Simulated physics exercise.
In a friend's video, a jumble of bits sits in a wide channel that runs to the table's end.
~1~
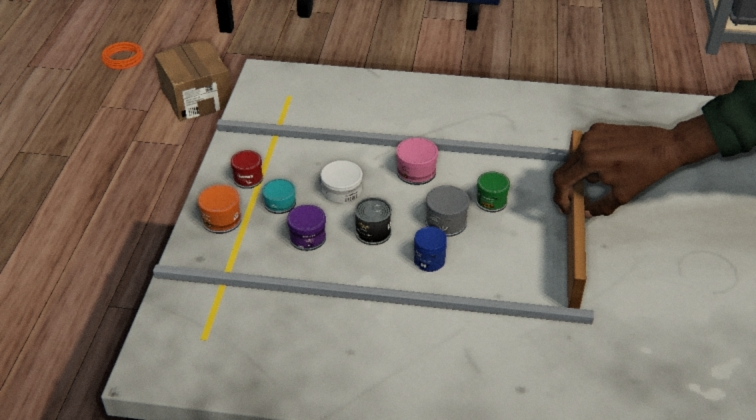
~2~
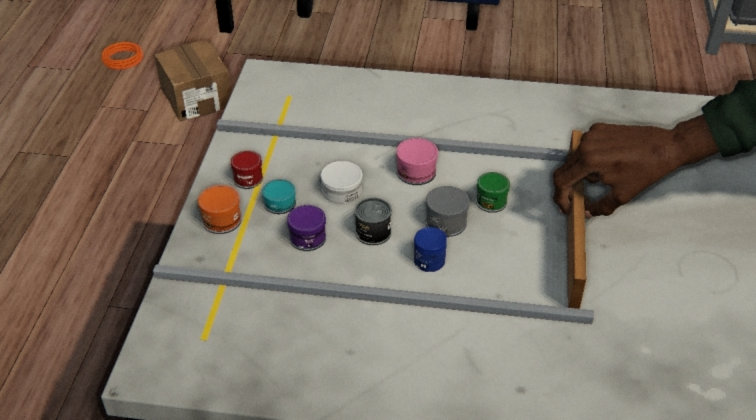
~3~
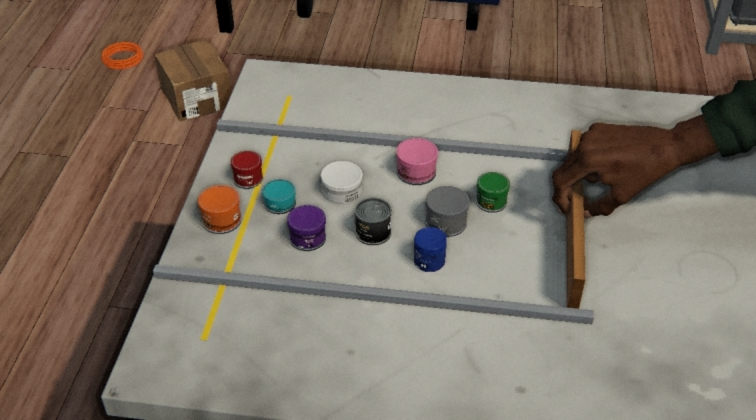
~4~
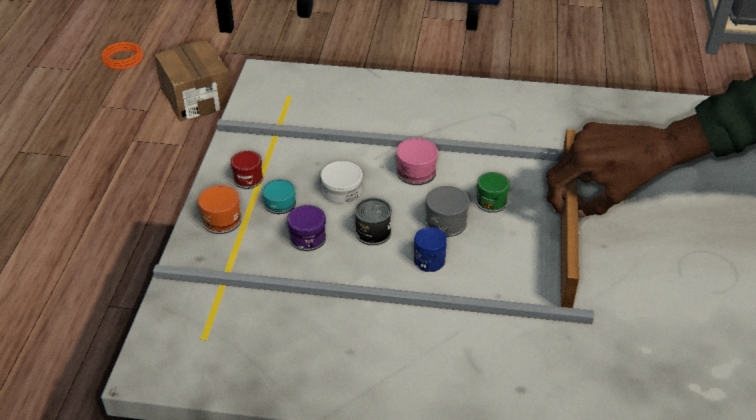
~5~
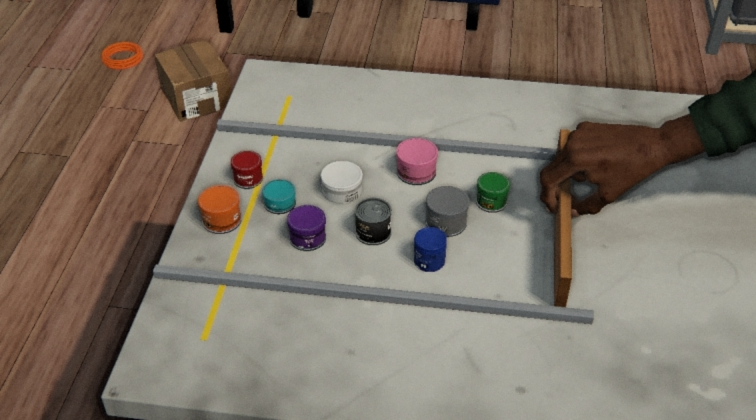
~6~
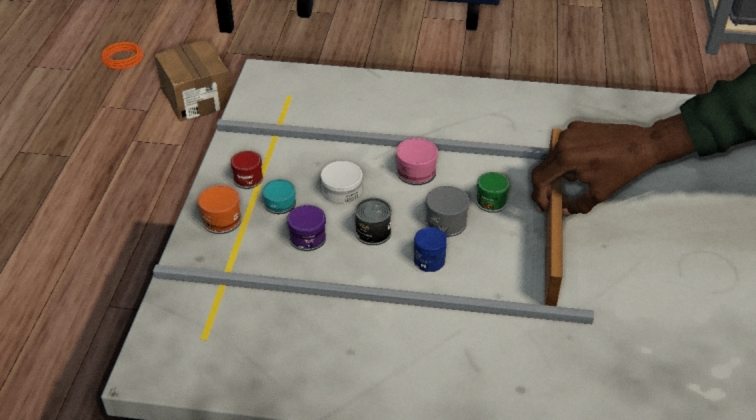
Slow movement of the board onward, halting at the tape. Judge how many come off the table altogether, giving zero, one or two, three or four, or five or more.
After the sweep, the pieces gone from the top come to one or two, as it turns out.
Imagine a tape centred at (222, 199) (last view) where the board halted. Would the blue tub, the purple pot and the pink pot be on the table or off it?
The blue tub? It is safe. The purple pot? It does not stay. The pink pot? It is safe.
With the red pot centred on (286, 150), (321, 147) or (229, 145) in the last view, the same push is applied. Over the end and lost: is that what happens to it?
Spot by spot, it stays put, then stays put, then stays put.
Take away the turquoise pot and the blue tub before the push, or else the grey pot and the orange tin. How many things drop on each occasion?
1 and 1.
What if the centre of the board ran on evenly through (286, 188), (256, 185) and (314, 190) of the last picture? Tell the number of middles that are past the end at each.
By position: 0 / 2 / 0.
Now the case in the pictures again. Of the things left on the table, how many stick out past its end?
That adds up to 2.
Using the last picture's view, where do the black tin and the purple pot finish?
In the last view, the middles sit near (224, 217) and near (188, 233).
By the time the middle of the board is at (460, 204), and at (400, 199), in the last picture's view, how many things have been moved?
The first number is 2, the next one 5.
Soon after, none off yet; orange tin at rest near (220, 210); red pot at rest near (247, 170); turquoise pot at rest near (279, 196).
By the end, the number that fall off is one or two; fallen, red pot and orange tin.
